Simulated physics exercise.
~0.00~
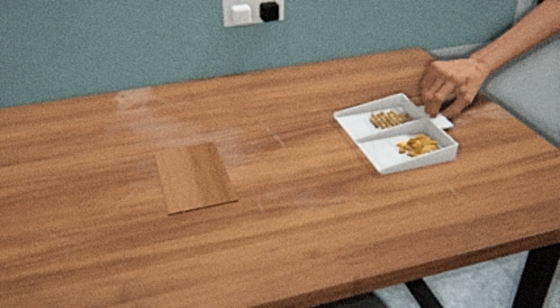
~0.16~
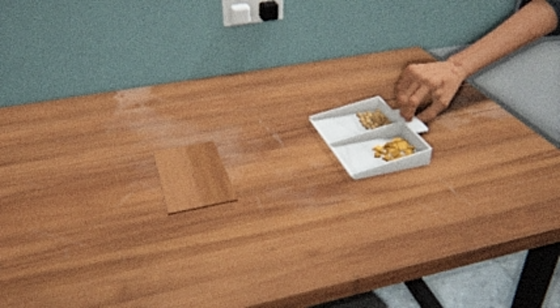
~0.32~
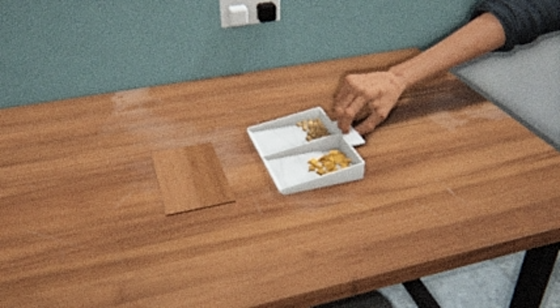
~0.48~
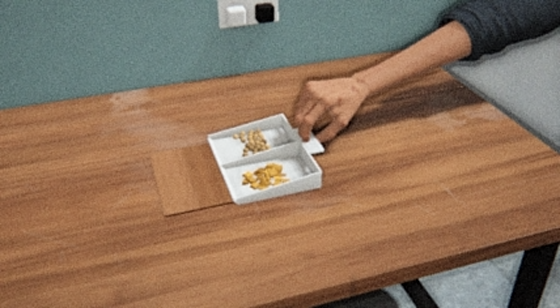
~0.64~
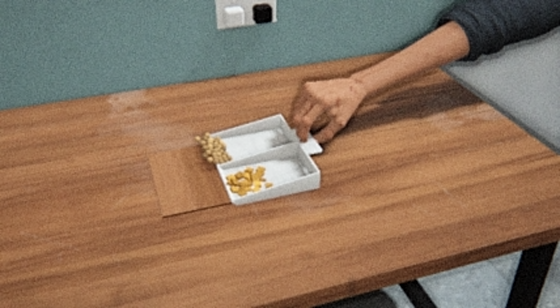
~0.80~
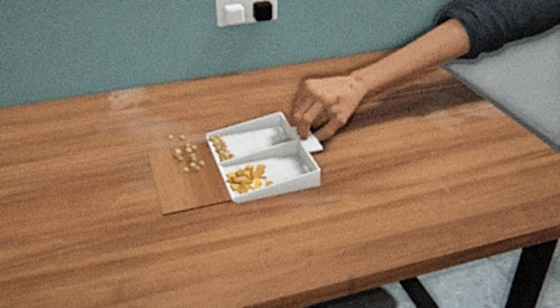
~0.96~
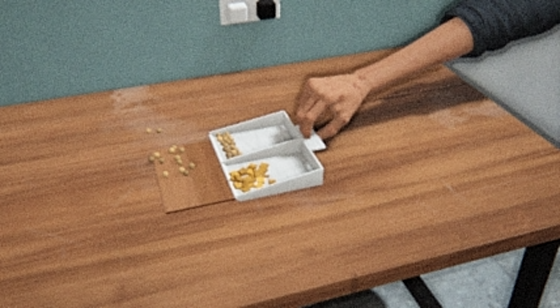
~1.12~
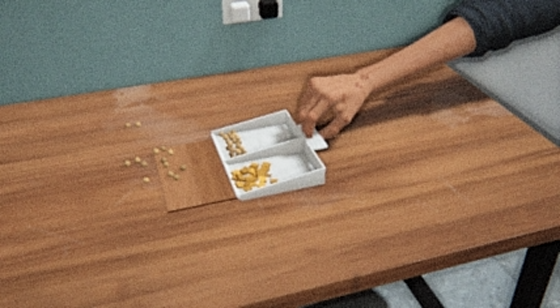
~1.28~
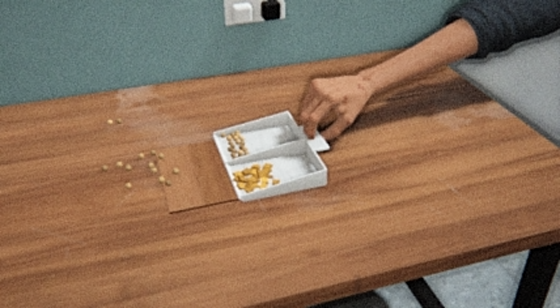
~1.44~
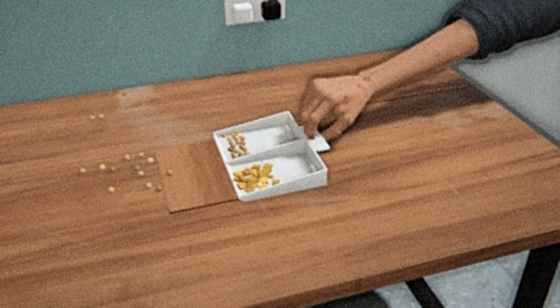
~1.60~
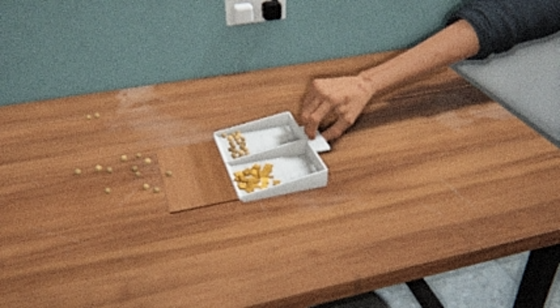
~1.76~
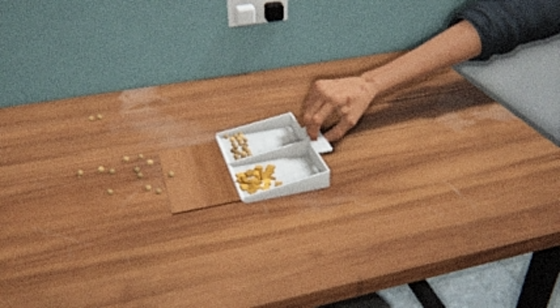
To begin with, a hand at the right holds a white two-part tray on a wooden table, with a small pile of yellowish pieces in each section. The hand slides the tray left, towards a thin flat board lying on the table. The tray stops abruptly at the board's edge, and both piles shift towards the front rim. Some of the far pile spills over the rim and scatters leftward across the board and onto the table. The scattered pieces come to rest beyond the board, while the near pile and the rest of the far one stay inside the tray, still held by the hand.
